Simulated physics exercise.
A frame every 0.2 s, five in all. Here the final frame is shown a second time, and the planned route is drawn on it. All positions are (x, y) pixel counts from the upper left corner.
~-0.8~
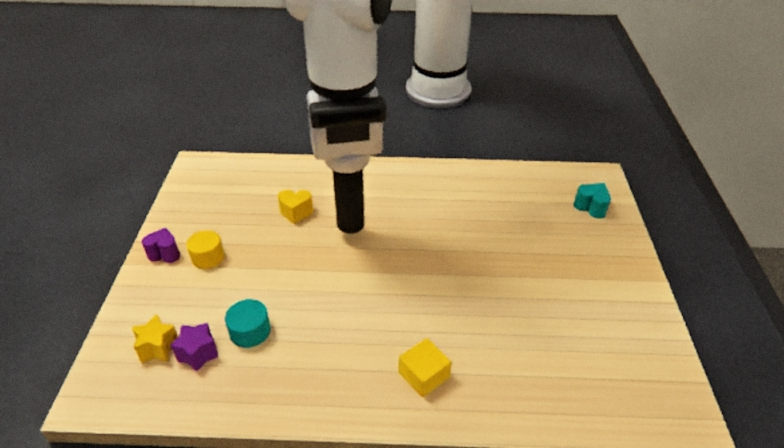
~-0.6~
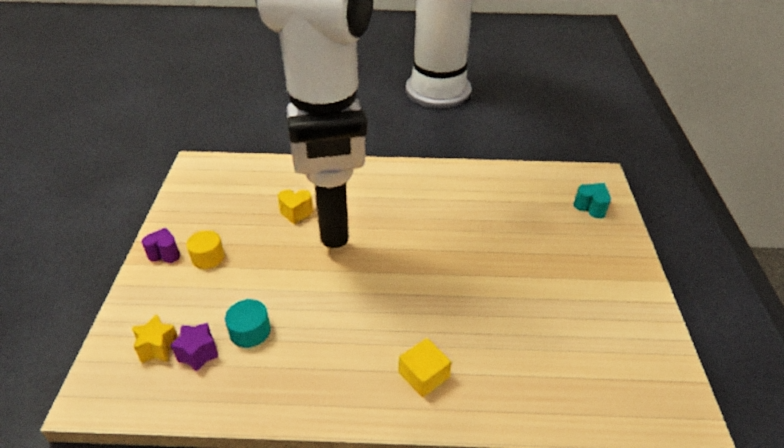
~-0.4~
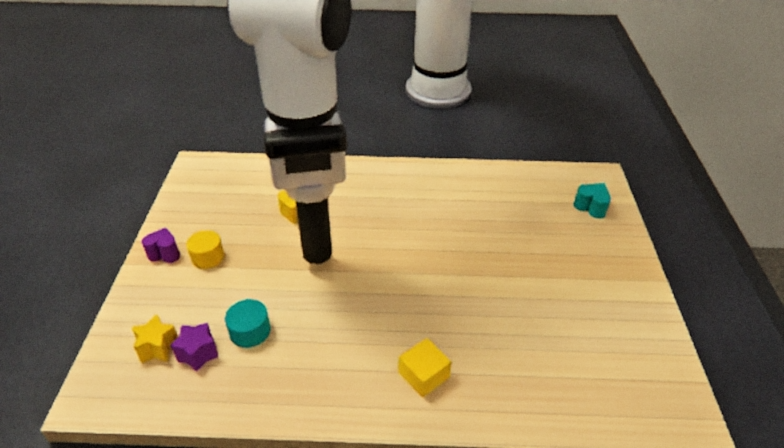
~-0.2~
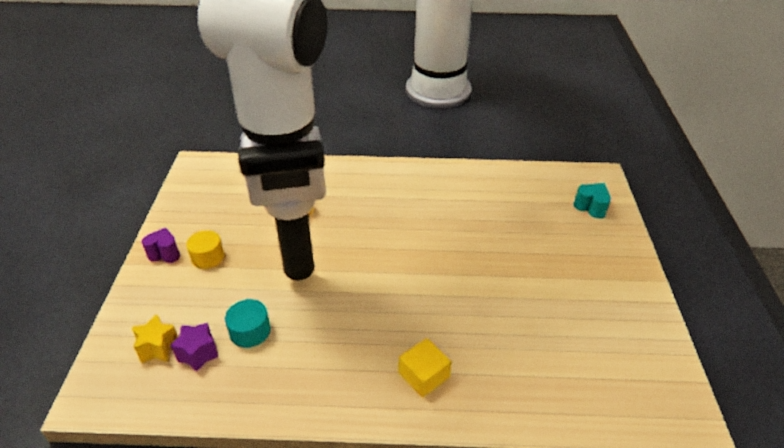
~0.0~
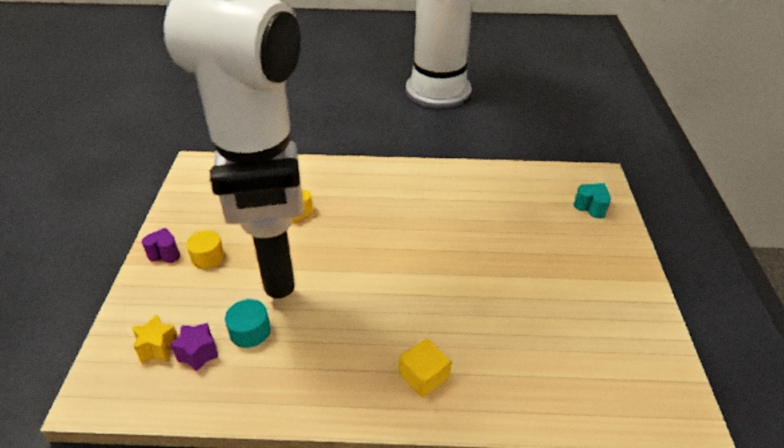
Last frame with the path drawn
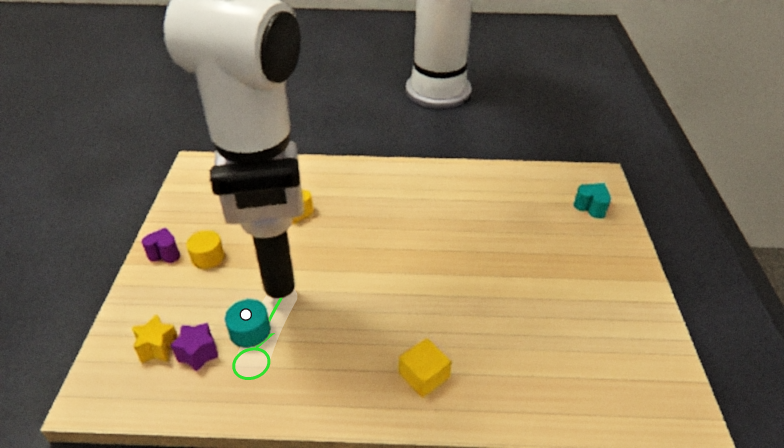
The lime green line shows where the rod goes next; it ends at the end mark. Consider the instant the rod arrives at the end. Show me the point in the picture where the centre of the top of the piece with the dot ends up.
I'd expect the centre of its top face to be at (206, 361).
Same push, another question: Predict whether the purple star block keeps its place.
That one moves away.
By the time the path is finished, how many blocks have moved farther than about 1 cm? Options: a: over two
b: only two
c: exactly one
That would be b.
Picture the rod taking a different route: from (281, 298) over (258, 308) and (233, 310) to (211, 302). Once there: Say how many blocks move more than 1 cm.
By the end, one block will have moved.
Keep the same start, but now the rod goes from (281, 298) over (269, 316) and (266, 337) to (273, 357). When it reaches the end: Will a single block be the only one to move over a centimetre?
In short: Yes.
The drawn path runs from (281, 298) via (265, 329), ending at (251, 363); the dot is on the turquoise cylinder.
What follows on the original path. Halfway along, rod (263, 319); purple star block (189, 339), turned 15° clockwise; turquoise cylinder (228, 334).
At the end, rod (249, 354); purple star block (177, 344), turned 55° clockwise; turquoise cylinder (206, 361).
